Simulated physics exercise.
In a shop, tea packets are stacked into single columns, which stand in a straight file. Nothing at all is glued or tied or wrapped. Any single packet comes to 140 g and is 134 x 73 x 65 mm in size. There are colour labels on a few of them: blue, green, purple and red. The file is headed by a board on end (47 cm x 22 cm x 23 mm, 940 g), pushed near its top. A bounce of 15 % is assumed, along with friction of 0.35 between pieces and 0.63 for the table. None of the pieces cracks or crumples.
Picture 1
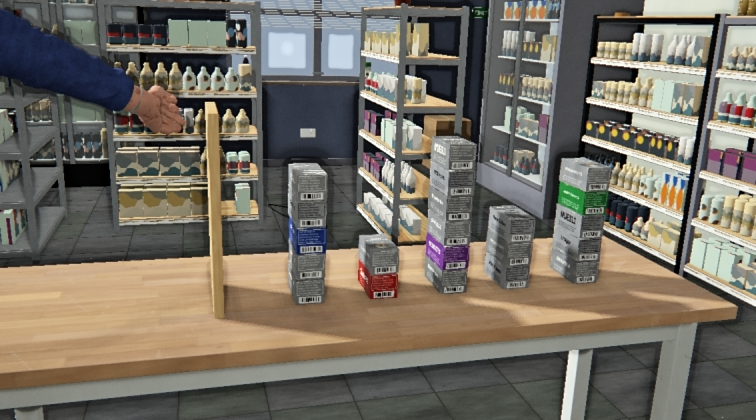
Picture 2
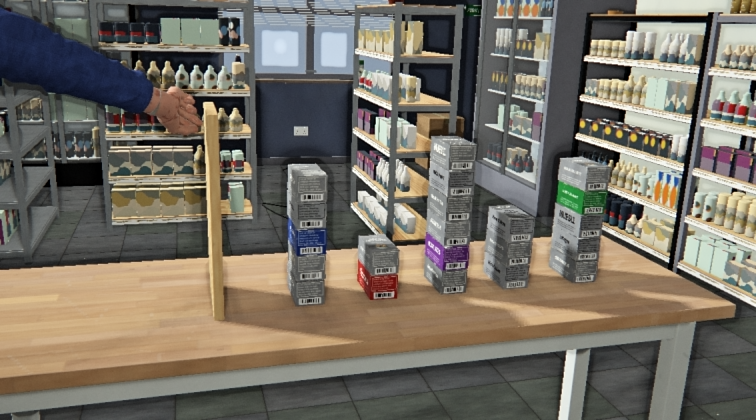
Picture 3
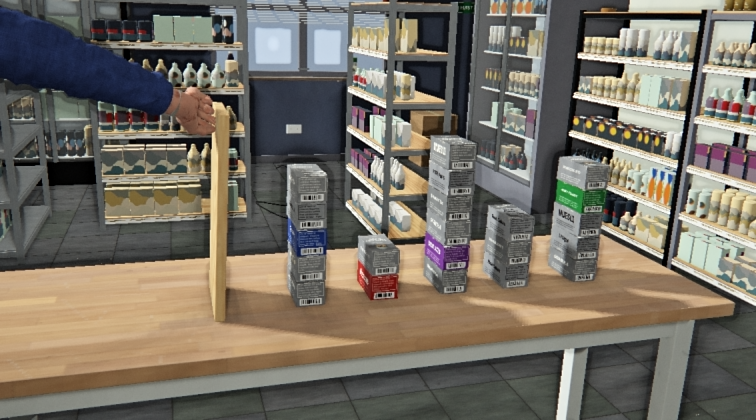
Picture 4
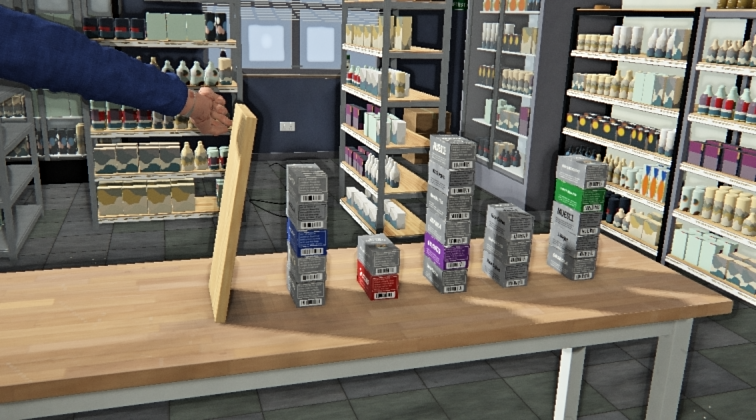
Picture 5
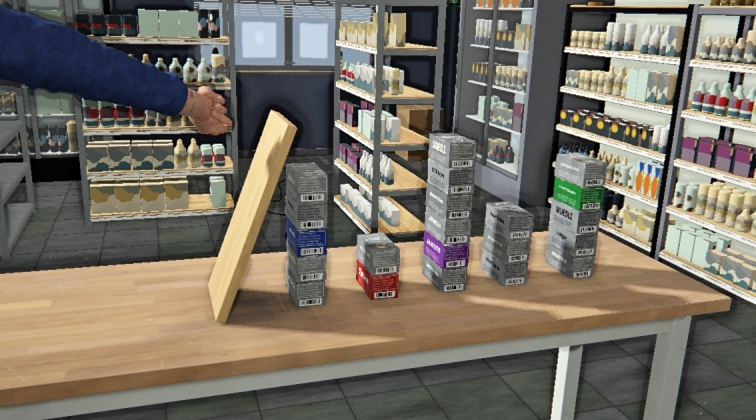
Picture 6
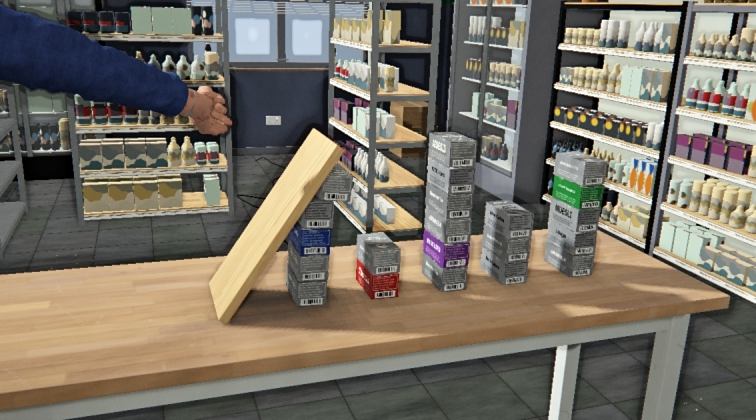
In a shop lined with stocked shelves, a hand reaches toward a wooden board standing upright on a table, left of five columns of small grey packets, some with coloured labels. The fingers push the board's top rightward, then stop, and it tilts further, leaning into the nearest column and shifting its upper packets.
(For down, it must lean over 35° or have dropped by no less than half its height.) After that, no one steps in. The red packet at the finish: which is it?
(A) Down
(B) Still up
Still up (B).
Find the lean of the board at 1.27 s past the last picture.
I'd put it near 70°.
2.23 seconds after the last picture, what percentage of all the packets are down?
At that instant, 90 percent.
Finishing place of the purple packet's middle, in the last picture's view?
I'd say its middle settles close to (489, 261).
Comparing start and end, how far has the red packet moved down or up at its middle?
Looks like it winds up about 0 centimetres lower.
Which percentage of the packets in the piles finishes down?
Roughly 90 per cent of them.
Then, 1.27 s after the last picture, board 69° from upright; 4 of the 21 packets down; red packet unmoved; purple packet leaning 26°.
Then, 2.23 s after the last picture, board 69° from upright; 19 of the 21 packets down; red packet unmoved; green packet on its side.
By the end, board 69° from upright; 19 of the 21 packets down; red packet unmoved; green packet on its side; purple packet leaning 57°, 49 mm lower. As the last picture would show them, middles, red packet near (377, 277).
